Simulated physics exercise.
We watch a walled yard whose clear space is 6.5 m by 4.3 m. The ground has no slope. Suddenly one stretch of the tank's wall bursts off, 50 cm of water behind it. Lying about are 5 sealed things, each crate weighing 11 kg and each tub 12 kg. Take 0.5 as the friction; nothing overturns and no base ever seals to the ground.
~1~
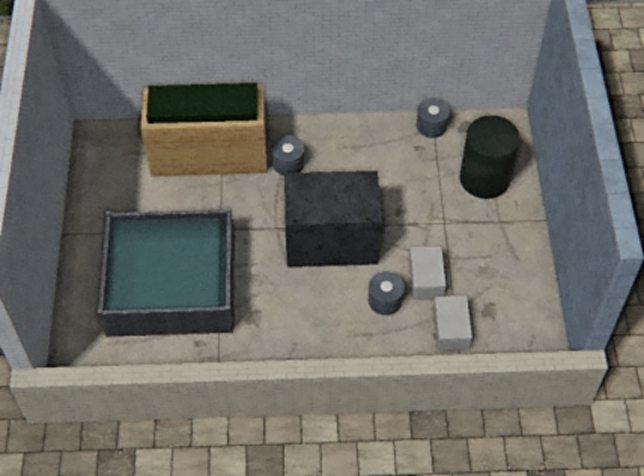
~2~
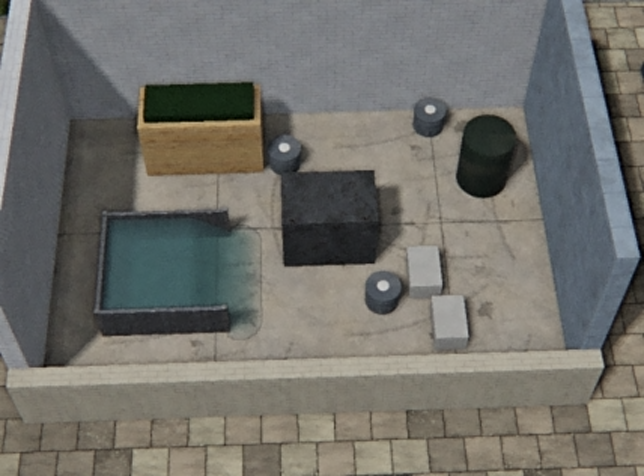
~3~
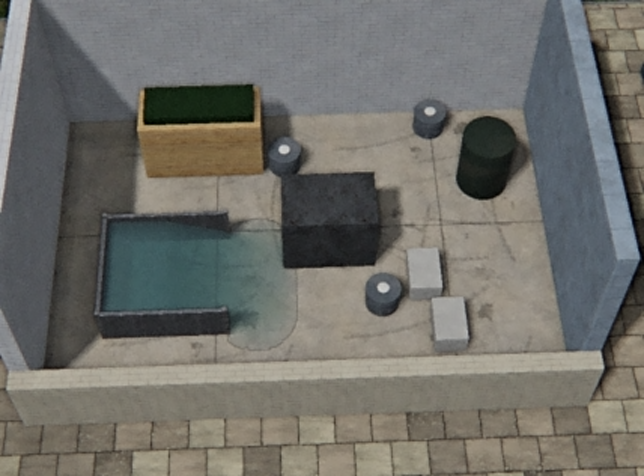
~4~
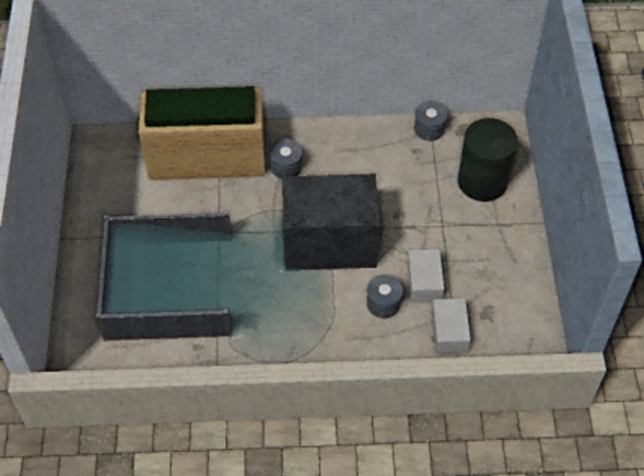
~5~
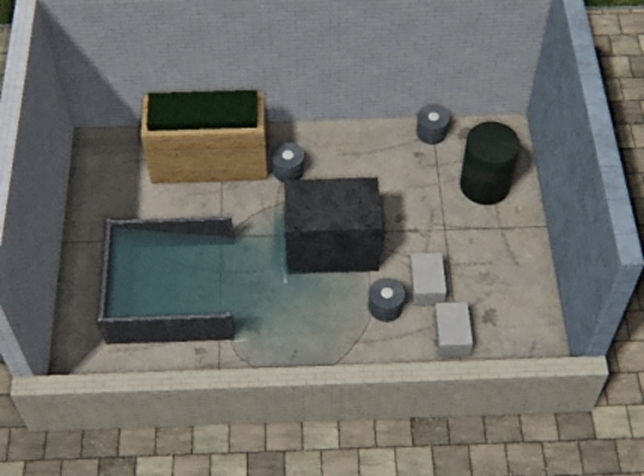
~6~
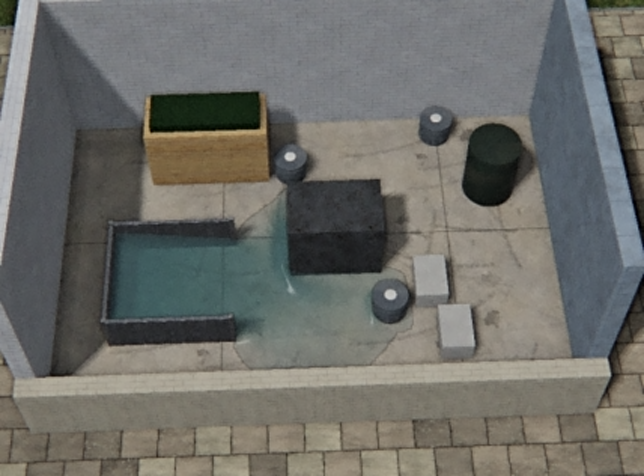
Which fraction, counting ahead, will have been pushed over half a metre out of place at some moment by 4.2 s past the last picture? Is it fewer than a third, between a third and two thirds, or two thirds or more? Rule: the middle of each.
Two thirds or more.
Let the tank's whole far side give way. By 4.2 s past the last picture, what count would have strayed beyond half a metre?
Result: 1 of them.
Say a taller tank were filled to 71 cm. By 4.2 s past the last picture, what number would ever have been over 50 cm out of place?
I count 5 of them in that case.
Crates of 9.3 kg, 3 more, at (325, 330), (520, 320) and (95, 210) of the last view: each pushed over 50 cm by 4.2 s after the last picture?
The first comes out beyond the limit, the second beyond the limit, the third within the limit.
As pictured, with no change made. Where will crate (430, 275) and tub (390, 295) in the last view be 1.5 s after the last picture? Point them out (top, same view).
Near (548, 278) and (514, 308).
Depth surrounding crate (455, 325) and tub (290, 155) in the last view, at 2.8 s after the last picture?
About 17 and 5 cm.
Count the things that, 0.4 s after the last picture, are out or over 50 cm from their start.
By then the count is 0.
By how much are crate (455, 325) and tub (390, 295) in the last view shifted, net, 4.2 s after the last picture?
First: 200 cm. Second: 120 cm.
Then, 0.4 s after the last picture 0 of 5 are over 50 cm from their spots; 0 afloat.
Then, 1.5 s after the last picture 4 of 5 are over 50 cm from their spots; 2 afloat.
Then, 2.8 s after the last picture 4 of 5 are over 50 cm from their spots; 3 afloat.
Then, 4.2 s after the last picture 4 of 5 are over 50 cm from their spots, and 4 have been at some point; 2 afloat.
